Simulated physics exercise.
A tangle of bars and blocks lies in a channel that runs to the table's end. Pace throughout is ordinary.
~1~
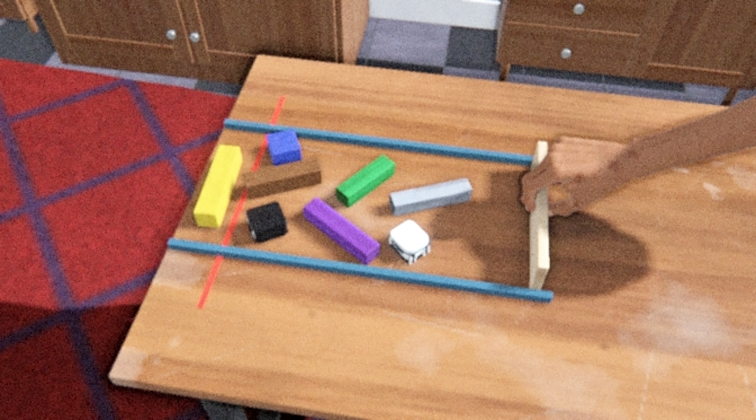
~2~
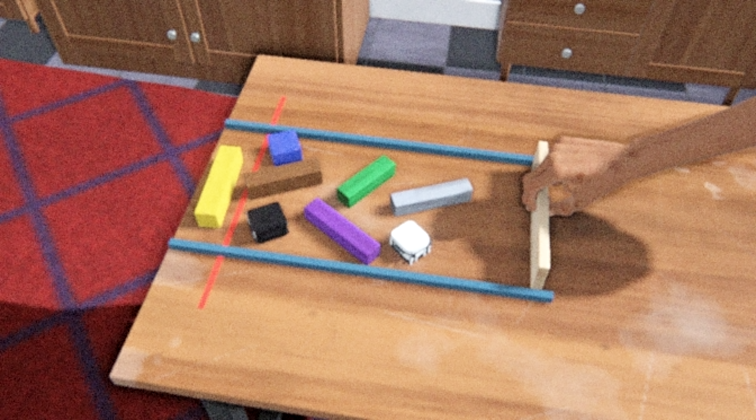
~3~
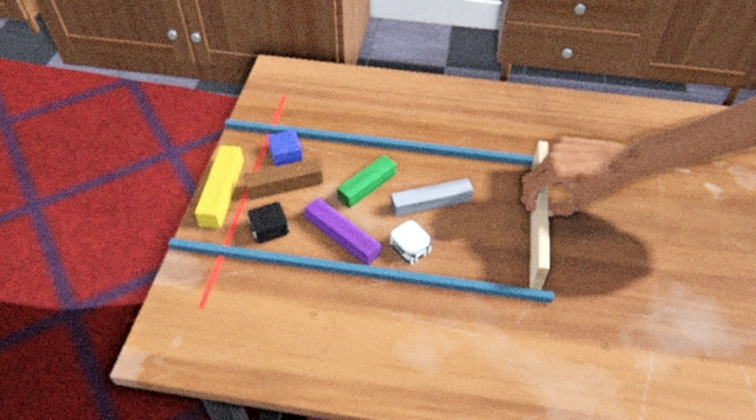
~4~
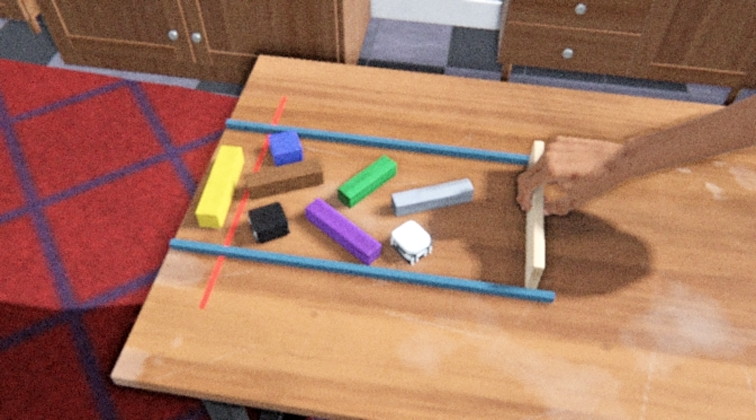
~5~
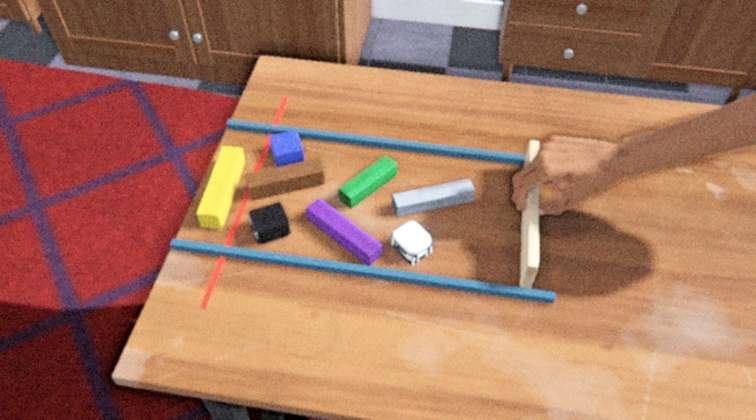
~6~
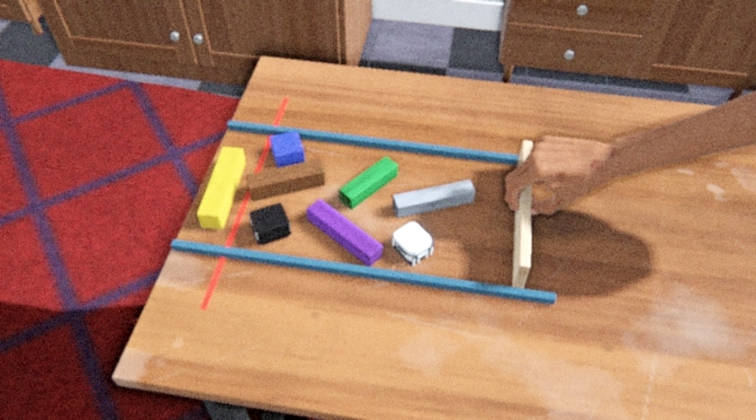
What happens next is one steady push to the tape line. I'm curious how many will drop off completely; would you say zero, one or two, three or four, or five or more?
The push is going to knock off a trio or a quartet.
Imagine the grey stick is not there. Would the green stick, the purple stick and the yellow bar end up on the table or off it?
Outcome for the green stick: It stays; for the purple stick: It stays; for the yellow bar: It drops.
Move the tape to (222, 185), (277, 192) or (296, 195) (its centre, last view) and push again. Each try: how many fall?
Going through each try, you'd get 7, 1 and 0.
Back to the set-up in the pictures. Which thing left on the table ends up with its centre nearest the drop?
It would be the brown bar.
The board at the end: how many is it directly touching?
It adds up to 4.
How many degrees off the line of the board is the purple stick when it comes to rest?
Roughly 60° out of line.
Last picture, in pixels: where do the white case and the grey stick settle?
Answer: First (220, 209), after that (226, 180).
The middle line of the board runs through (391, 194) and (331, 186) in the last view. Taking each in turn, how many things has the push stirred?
Note: First position 4; second position 7.
A little later, none off yet; yellow bar at rest near (223, 187); blue block at rest near (287, 149); brown bar at rest near (286, 180).
Next, none off yet; yellow bar at rest near (223, 187); blue block shifted a little near (280, 145); brown bar shifted a little near (271, 172).
When it is over, the number that fall off is three or four; down, black case, blue block and yellow bar.
